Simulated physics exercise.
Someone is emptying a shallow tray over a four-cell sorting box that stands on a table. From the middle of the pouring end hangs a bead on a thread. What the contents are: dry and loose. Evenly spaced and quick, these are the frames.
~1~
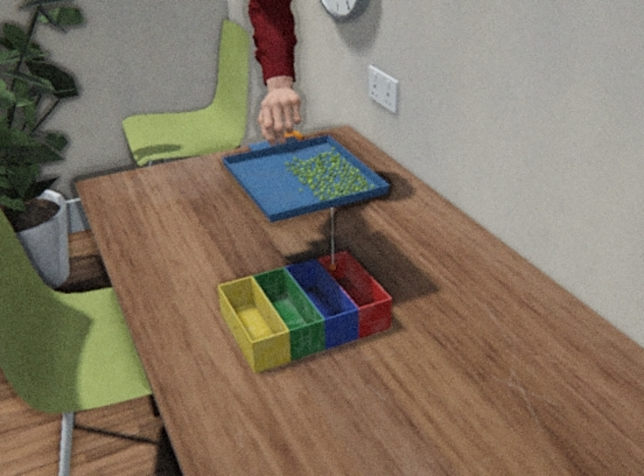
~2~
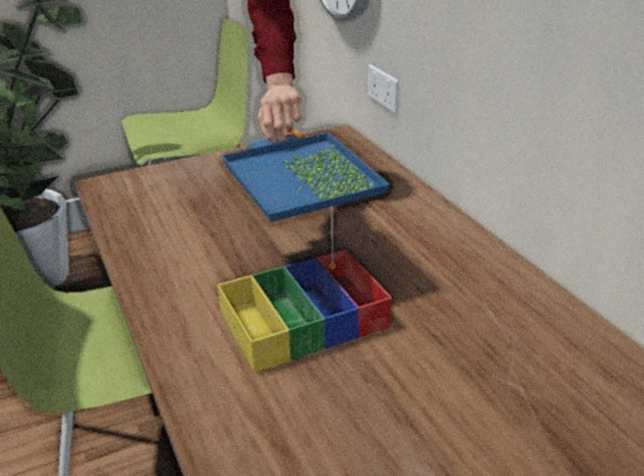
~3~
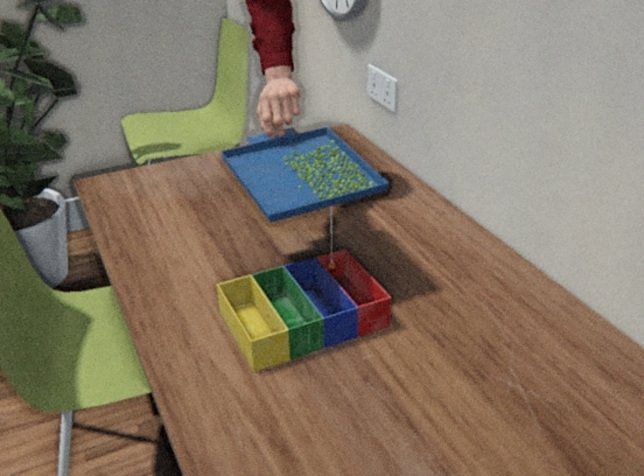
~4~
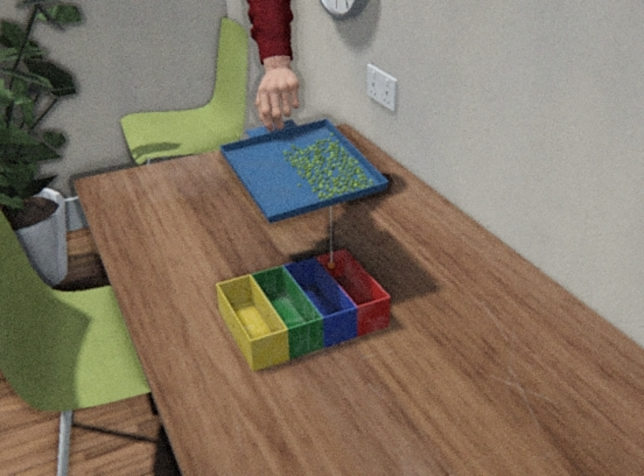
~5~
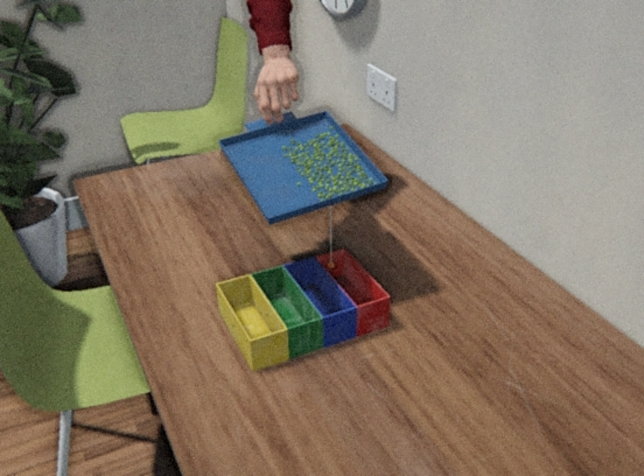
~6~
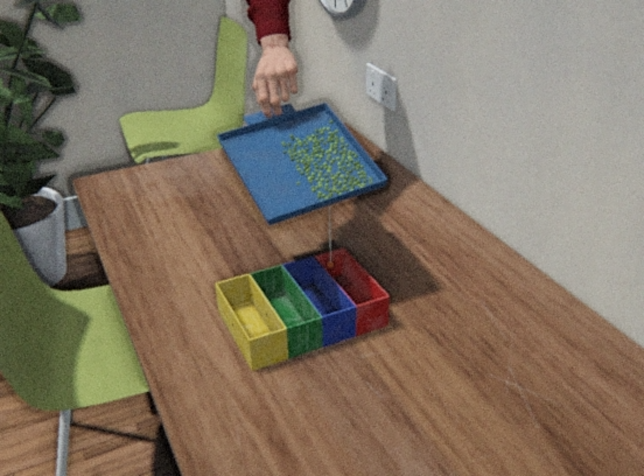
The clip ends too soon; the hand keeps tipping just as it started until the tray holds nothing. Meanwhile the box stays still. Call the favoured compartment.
The green compartment is favoured.
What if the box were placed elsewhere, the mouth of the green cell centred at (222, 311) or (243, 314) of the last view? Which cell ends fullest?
Try 1 - that red cell. Try 2 - blue.
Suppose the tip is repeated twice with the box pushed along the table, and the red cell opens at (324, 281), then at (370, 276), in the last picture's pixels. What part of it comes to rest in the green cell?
First position: Some 10 %; second position: Some 50 %.
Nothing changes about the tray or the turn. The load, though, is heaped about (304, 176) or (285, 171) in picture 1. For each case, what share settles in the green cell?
The first gives 70 %, the second 90 %.
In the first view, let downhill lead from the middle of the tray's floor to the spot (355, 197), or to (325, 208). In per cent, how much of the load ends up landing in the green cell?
Case one 0 %; case two 20 %.
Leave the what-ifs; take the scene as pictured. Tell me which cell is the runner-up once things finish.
The second spot goes to the blue one.
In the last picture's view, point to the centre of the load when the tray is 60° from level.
The middle of the pieces lands at roughly (313, 198).
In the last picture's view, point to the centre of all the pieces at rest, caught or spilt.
Somewhere close to (295, 320) in the last picture.
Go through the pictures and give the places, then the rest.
In the first frame, corners of the pouring end at (271, 214) and (387, 185), level; middle of the load at (328, 177), dried peas; bead on its thread at (333, 267); yellow cell at (271, 349); green cell at (307, 337); blue cell at (342, 326); red cell at (375, 316).
In the second frame, corners of the pouring end at (270, 213) and (387, 184), level; middle of the load at (327, 176).
In the third frame, corners of the pouring end at (270, 214) and (386, 183), tipped barely, lowest at the left corner; middle of the load at (327, 173).
In the fourth frame, corners of the pouring end at (269, 215) and (386, 181), tipped a little, lowest at the left corner; middle of the load at (326, 170).
In the fifth frame, corners of the pouring end at (269, 217) and (386, 180), tipped a little, lowest at the left corner; middle of the load at (326, 167).
In the sixth frame, corners of the pouring end at (269, 218) and (385, 179), tipped clearly, lowest at the left corner; middle of the load at (325, 165), a small part on the move; yellow cell at (269, 346); green cell at (305, 335); blue cell at (339, 324); red cell at (372, 313).
Soon after the last picture, tray tipped steeply; nearly all on the tray; a stray few in the green cell; a stray few in the yellow cell; a stray few falling or outside the box.
A little later, tray tipped past a quarter turn; about two thirds on the tray; a small part in the green cell; a stray few in the blue cell; about a quarter falling or outside the box.
Later still, tray tipped past a quarter turn; about two thirds in the green cell; about a third in the blue cell; a small part in the red cell; a stray few in the yellow cell; a stray few falling or outside the box.
At rest, tray tipped past a quarter turn; about two thirds in the green cell; about a third in the blue cell; a small part in the red cell; a stray few in the yellow cell; a stray few outside the box.
